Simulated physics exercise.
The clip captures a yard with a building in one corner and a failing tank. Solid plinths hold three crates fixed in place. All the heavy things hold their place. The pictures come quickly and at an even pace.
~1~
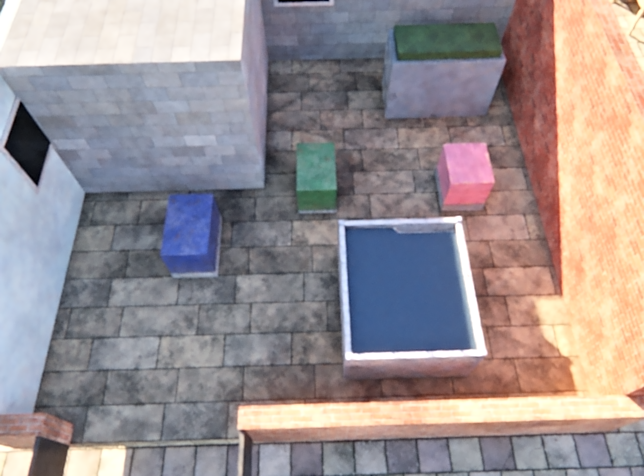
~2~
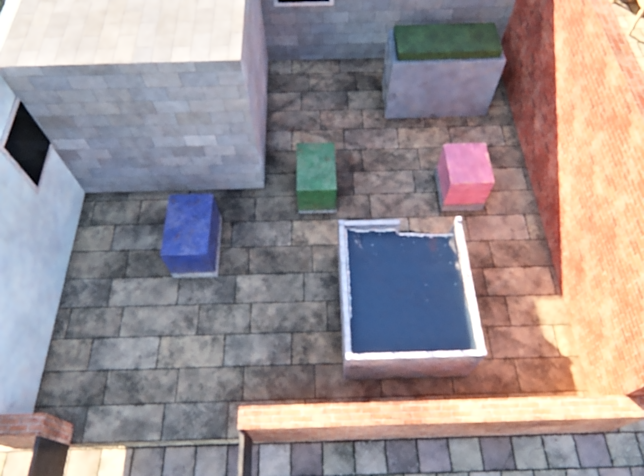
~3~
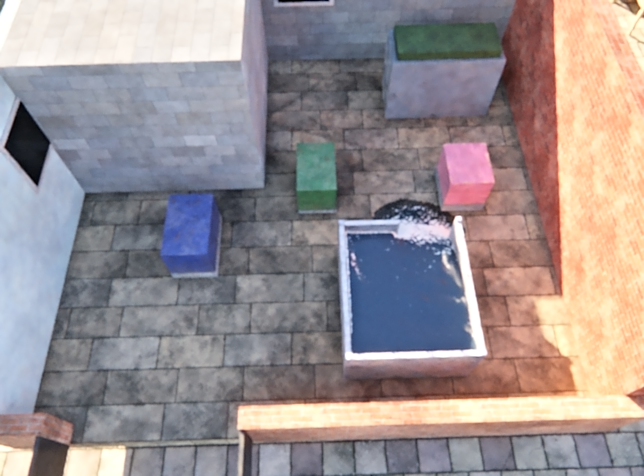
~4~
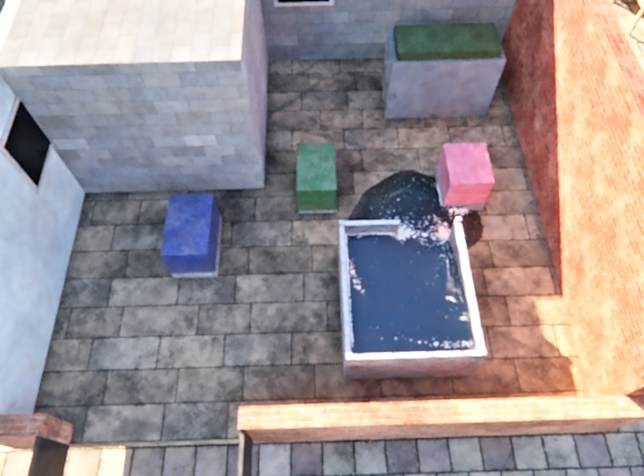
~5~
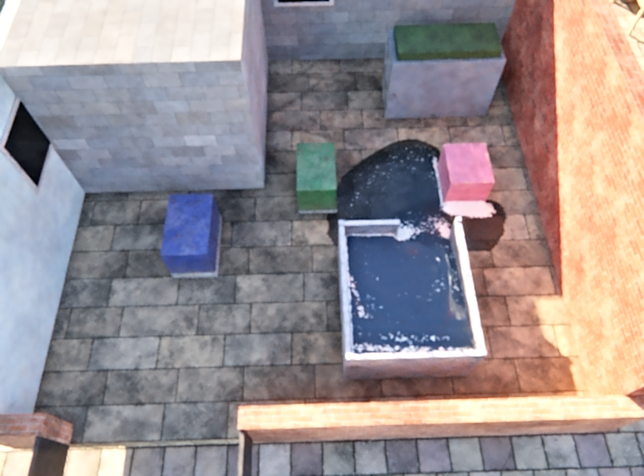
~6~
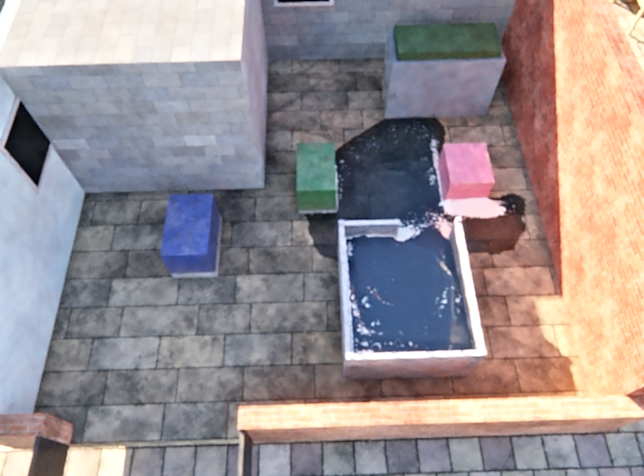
Paved yard with a building in one corner, water pouring from an open tank's far side and spreading around green and pink blocks.
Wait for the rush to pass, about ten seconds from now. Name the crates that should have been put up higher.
Result: The blue crate remains moisture-free; the pink crate picks up moisture; the green crate picks up moisture.
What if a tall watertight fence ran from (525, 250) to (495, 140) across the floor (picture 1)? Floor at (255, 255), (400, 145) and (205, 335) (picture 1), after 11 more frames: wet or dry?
One by one: Spared, soaked, spared.
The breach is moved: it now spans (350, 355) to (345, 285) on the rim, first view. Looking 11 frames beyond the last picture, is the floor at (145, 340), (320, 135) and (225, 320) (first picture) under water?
Taking the points one after the other, they come out inundated, not soaked and inundated.
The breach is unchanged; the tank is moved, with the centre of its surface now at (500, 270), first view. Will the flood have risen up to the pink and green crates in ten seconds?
The pink crate is flooded and the green crate is flooded.
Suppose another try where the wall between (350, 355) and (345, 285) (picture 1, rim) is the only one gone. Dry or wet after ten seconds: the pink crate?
Looking at the pink crate, it is left alone.
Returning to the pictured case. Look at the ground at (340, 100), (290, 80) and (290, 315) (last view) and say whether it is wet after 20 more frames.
Status per point, in sequence: Waterlogged, then waterlogged, then unwetted.
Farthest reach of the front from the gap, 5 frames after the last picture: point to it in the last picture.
My guess is roughly (328, 64).
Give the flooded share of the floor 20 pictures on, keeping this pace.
I'd say 50 per cent.
A moment on, water covers 25 % of the floor; the blue crate not reached, the pink crate water round its plinth, the green crate water round its plinth.
Next, water covers 40 % of the floor; the blue crate water round its plinth, the pink crate water round its plinth, the green crate water round its plinth.
Then, water covers 50 % of the floor; the blue crate water round its plinth, the pink crate water round its plinth, the green crate water round its plinth.
Later, water covers 75 % of the floor; the blue crate water round its plinth, the pink crate water round its plinth, the green crate water round its plinth.
In the end, water covers 85 % of the floor; the blue crate stayed above the water, the pink crate was topped, the green crate was topped.
